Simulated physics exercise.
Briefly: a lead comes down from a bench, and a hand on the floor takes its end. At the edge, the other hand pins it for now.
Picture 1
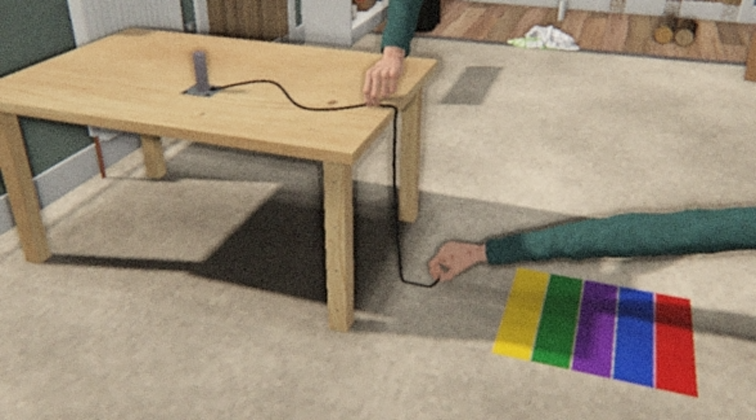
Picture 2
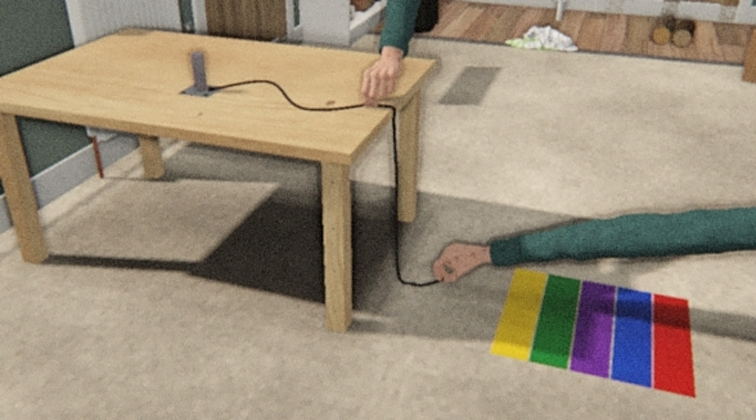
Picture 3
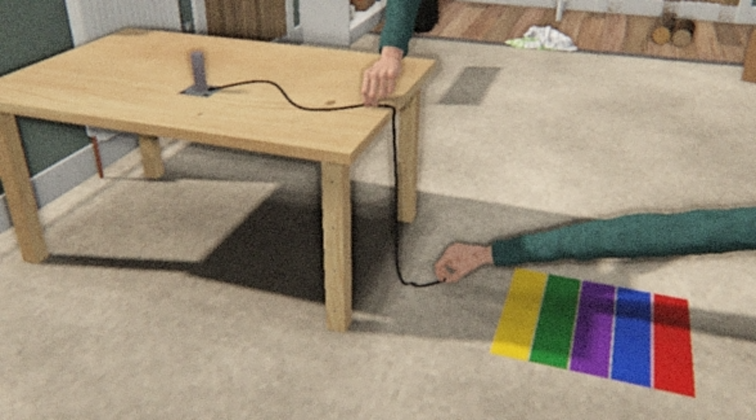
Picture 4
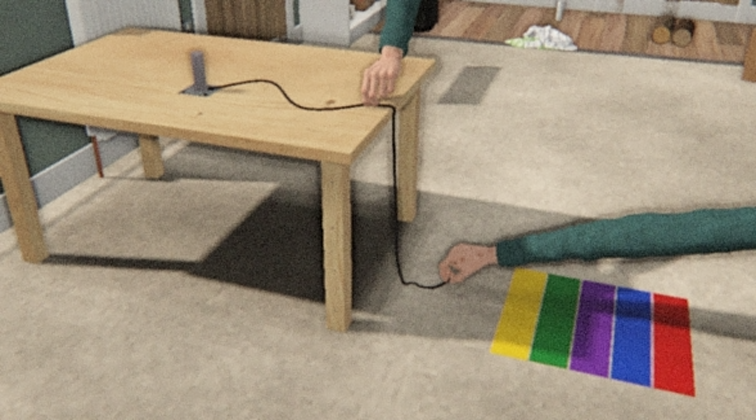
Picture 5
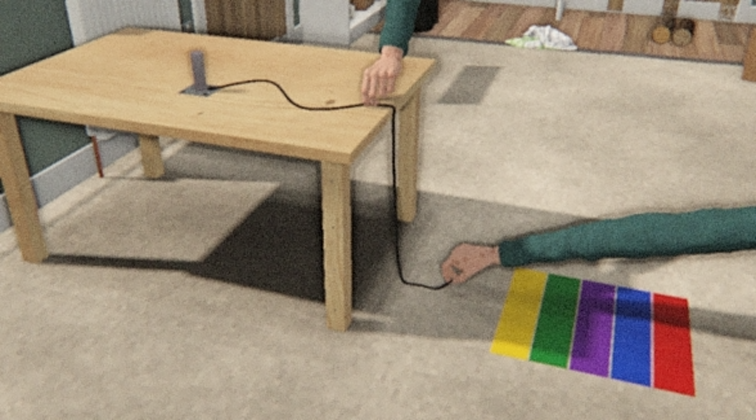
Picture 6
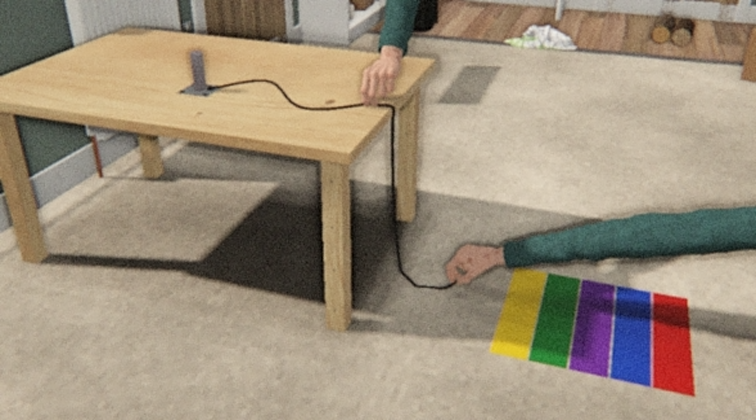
The clip opens on a wooden table with a dark cord running across its top and over the edge, where one hand pins it, while another hand near the floor grips the end. The lower hand eases the end slightly right, toward a striped color mat, as the upper hand stays still.
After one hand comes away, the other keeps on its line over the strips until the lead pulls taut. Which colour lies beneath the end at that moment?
Blue.
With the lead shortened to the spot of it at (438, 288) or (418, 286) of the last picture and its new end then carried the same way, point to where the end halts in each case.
In that order: (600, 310) and (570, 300).
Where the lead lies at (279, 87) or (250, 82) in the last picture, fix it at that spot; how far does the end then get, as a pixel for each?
In order: Close to (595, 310) and close to (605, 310).
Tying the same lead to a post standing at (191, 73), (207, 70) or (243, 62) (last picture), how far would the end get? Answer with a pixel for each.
About (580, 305), then (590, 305), then (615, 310).
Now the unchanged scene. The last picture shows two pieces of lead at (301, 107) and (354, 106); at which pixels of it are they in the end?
Around (355, 104); the other one around (404, 122).
Soon after, end near (555, 300); over green.
Then, end near (603, 309); over purple.
At full stretch, end near (632, 314); over blue. It gets as far as the blue strip.
